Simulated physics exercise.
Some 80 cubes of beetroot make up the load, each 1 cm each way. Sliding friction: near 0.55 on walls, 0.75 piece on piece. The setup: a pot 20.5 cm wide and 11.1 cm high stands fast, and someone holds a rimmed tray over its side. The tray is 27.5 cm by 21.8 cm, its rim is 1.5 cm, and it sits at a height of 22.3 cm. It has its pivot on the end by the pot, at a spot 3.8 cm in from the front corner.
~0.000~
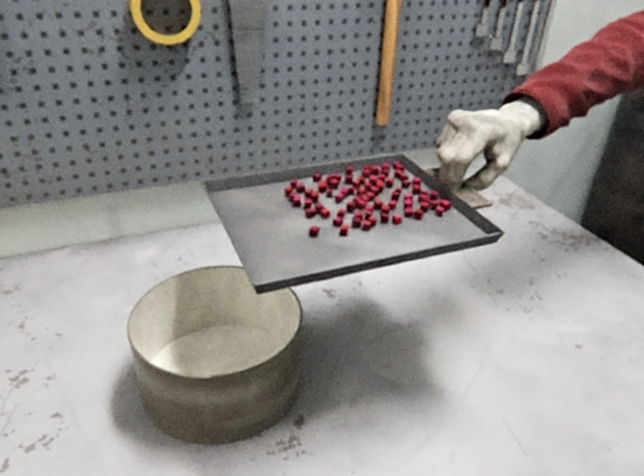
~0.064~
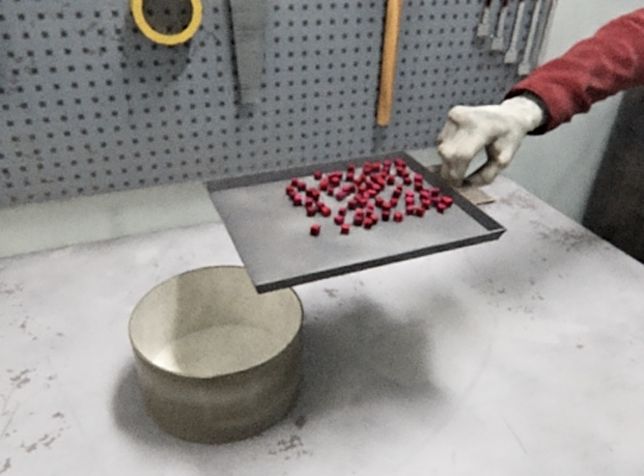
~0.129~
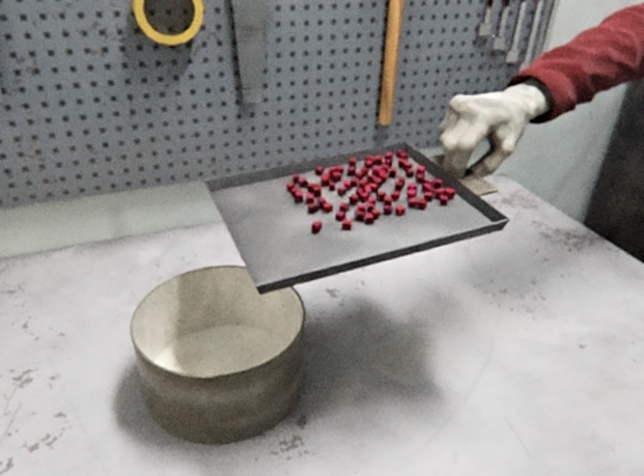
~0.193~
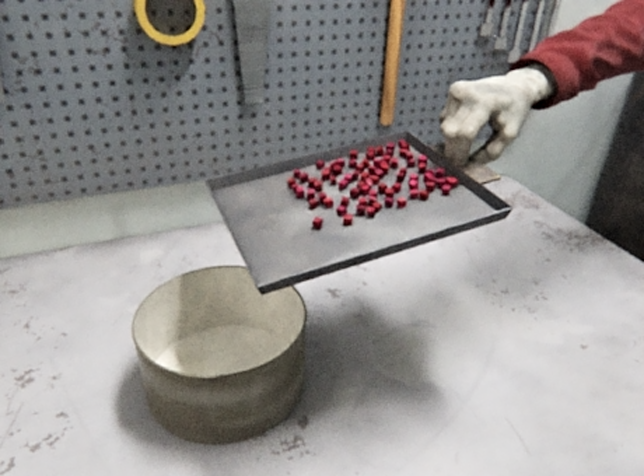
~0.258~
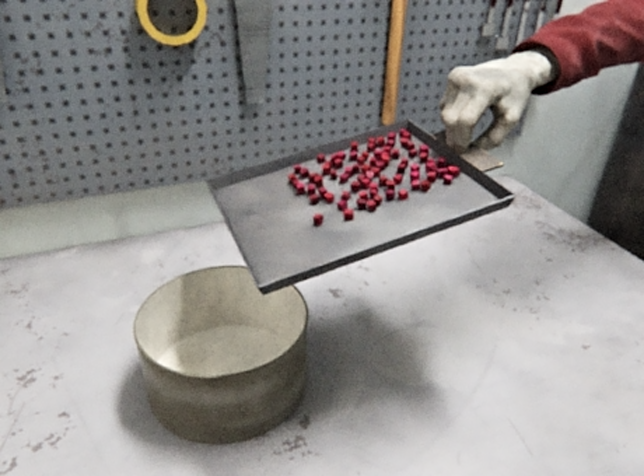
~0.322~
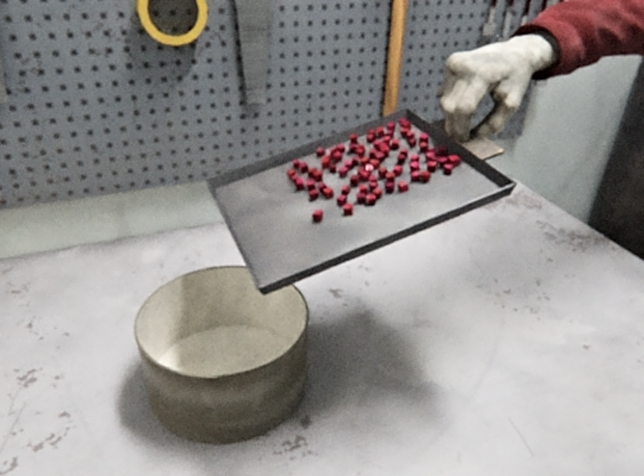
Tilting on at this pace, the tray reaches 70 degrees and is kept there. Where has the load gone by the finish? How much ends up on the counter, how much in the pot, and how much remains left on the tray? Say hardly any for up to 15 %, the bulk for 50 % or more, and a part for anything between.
By place: Counter a part, pot a part, left on the tray a part.
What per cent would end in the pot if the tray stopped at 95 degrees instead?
Share in the pot: Around 60 %.
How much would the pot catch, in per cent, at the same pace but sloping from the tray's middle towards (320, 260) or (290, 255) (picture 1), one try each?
Some 0 and 5 per cent.
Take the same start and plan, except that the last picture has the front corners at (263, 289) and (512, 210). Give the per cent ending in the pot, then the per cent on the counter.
You'd end with pot at 0 and counter at 65.
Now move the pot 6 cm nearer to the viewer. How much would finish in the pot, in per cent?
Close to 35 per cent, then.
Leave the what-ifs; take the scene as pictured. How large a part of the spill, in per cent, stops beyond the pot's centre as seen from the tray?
Around 100 per cent, give or take.
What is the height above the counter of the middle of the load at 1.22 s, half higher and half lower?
About 20 centimetres.
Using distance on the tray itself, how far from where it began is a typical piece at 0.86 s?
5 cm.
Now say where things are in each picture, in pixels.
Tray tilt 0 degrees, front corners at (257, 281) and (499, 231); middle of the pieces at (371, 196); pot at (217, 314), in the first frame.
Tray tilt 1 degrees, front corners at (258, 281) and (501, 227); middle of the pieces at (372, 194), in the second frame.
Tray tilt 3 degrees, front corners at (259, 281) and (504, 218), lowest corner left front; middle of the pieces at (374, 188), in the third frame.
Tray tilt 7 degrees, front corners at (260, 282) and (507, 206), lowest corner left front; middle of the pieces at (375, 180), in the fourth frame.
Tray tilt 10 degrees, front corners at (261, 283) and (510, 194), lowest corner left front; middle of the pieces at (376, 172), in the fifth frame.
Tray tilt 13 degrees, front corners at (261, 283) and (510, 183), lowest corner left front; middle of the pieces at (375, 164); pot at (223, 314). Its pace works out near 50 degrees a second, in the sixth frame.
After 0.86 s, tilt 40 degrees; the tray holds 100 %, the pot 0 %.
After 1.22 s, tilt 58 degrees; the tray holds 45 %, the pot 10 %.
Then, at 1.67 s, tilt 70 degrees; the tray holds 30 %, the pot 30 %.
By 2.6 s all is still; counter 40 %, pot 30 %, tray 30 %.
